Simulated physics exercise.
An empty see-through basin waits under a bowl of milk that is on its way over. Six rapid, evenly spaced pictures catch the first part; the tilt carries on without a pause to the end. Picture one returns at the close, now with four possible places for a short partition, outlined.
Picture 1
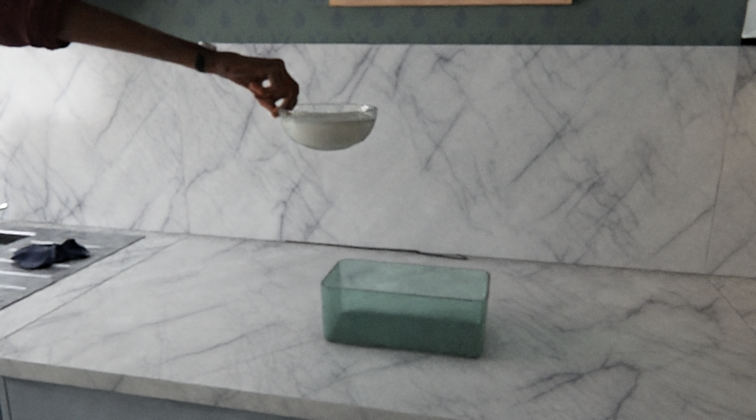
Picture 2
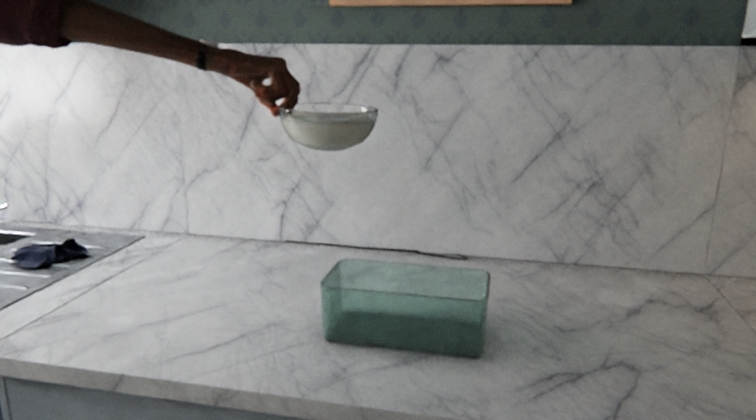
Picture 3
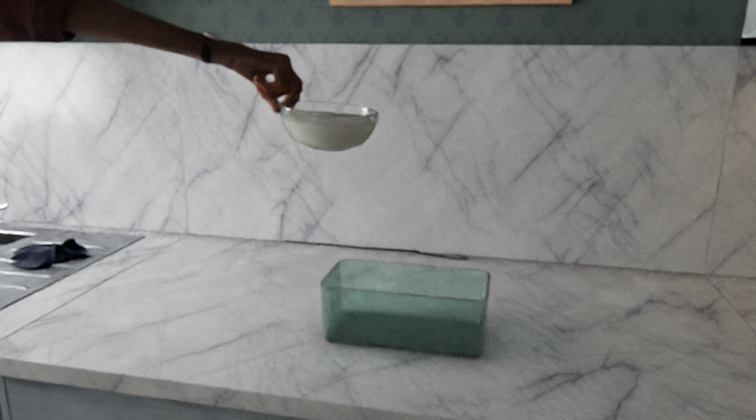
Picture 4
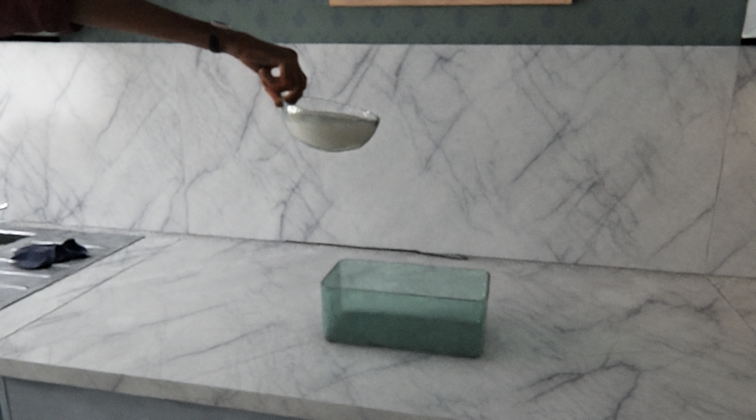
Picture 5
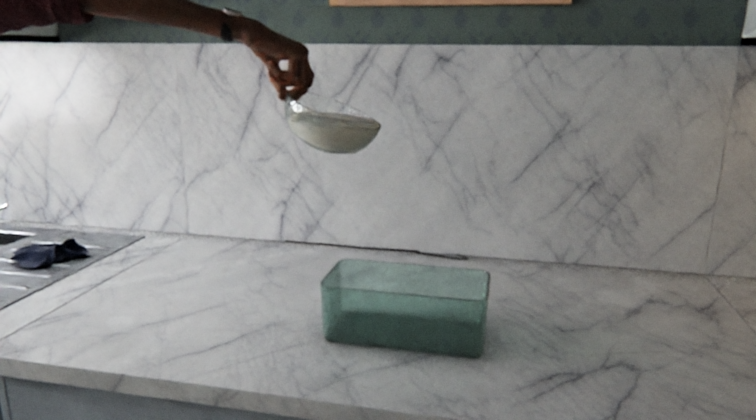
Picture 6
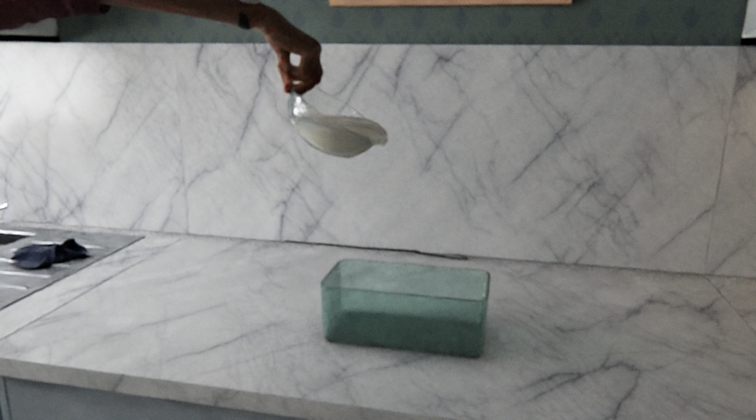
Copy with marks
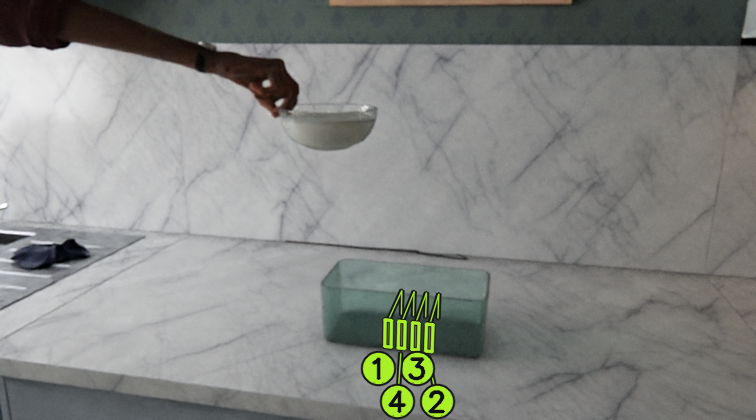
A hand holds a clear bowl of milk level above an empty, see-through green basin on a marbled counter, barely moving at first. The hand then lifts the bowl's left side, tilting it steadily down to the right, and white milk begins to slip over the lower lip.
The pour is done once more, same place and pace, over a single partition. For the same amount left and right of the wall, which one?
Use slot 3.
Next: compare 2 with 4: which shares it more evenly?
That would be 4.
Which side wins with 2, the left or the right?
More ends on the left.
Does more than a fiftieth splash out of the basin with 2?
Yes.
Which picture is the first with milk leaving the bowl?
Picture 5.
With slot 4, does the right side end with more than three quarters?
No.
On the marked copy, 1 at (387, 351); 2 at (428, 356); 3 at (414, 354); 4 at (400, 353).
With 1, about 20 % ends left of the wall and 75 % right of it; 4 % is lost outside.
With 2, about 77 % ends left of the wall and 16 % right of it; 7 % is lost outside.
With 3, about 53 % ends left of the wall and 42 % right of it; 5 % is lost outside.
With 4, about 33 % ends left of the wall and 64 % right of it; 3 % is lost outside.
